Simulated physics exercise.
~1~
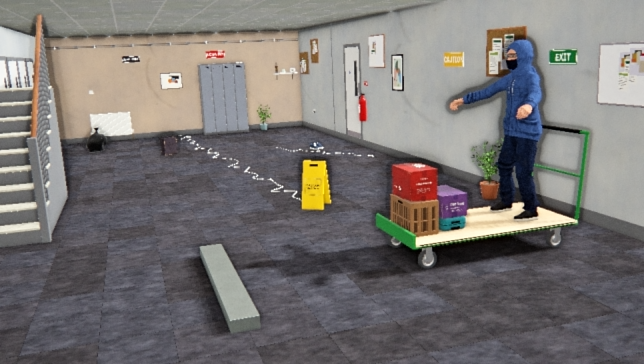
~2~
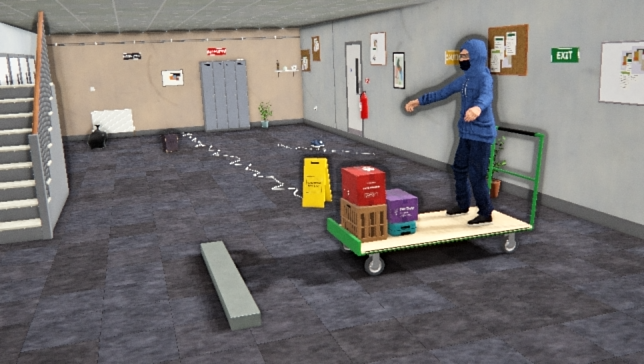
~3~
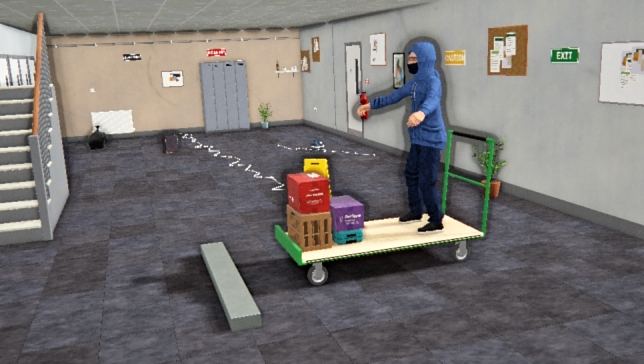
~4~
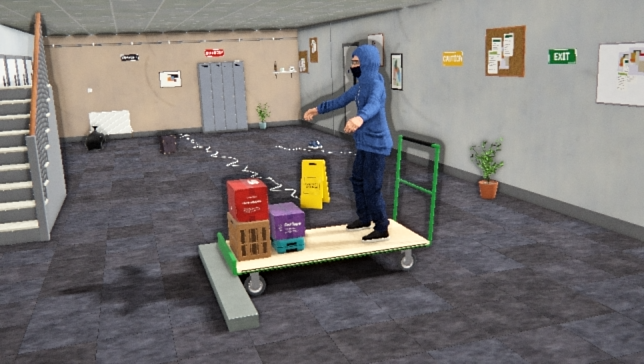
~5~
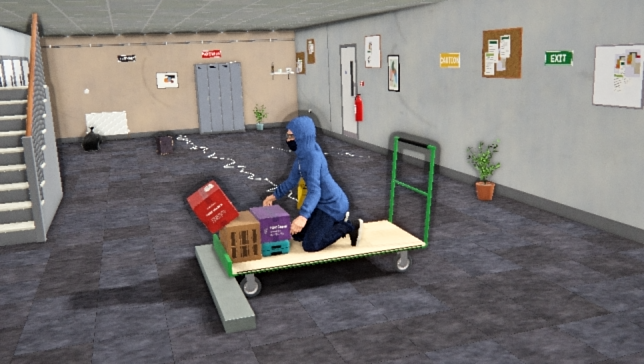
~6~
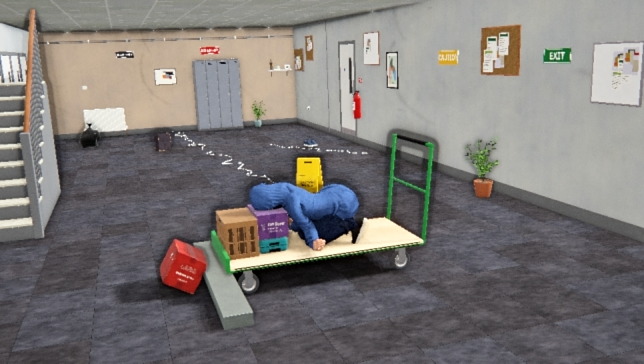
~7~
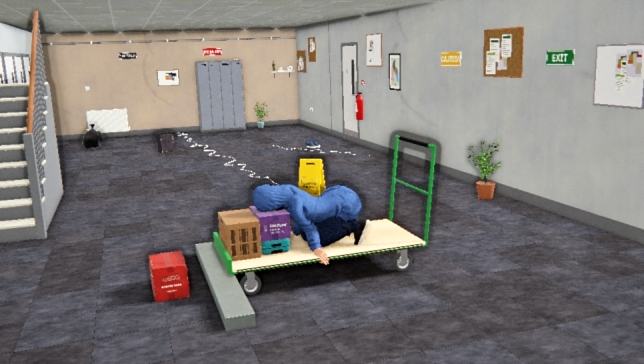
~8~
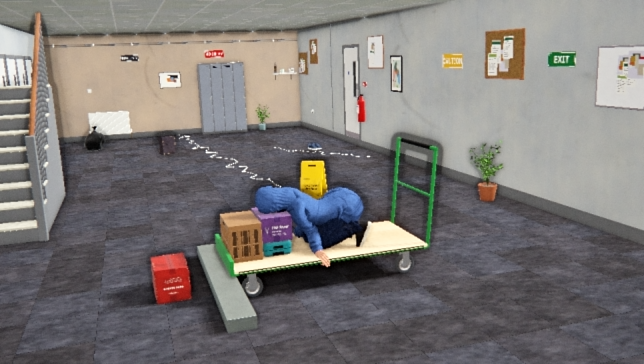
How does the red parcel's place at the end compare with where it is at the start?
At the start the red parcel rides on top of the brown crate on the cart, toward the right of the view. At the end it lies on the floor to the left, on the far side of the kerb from the cart.
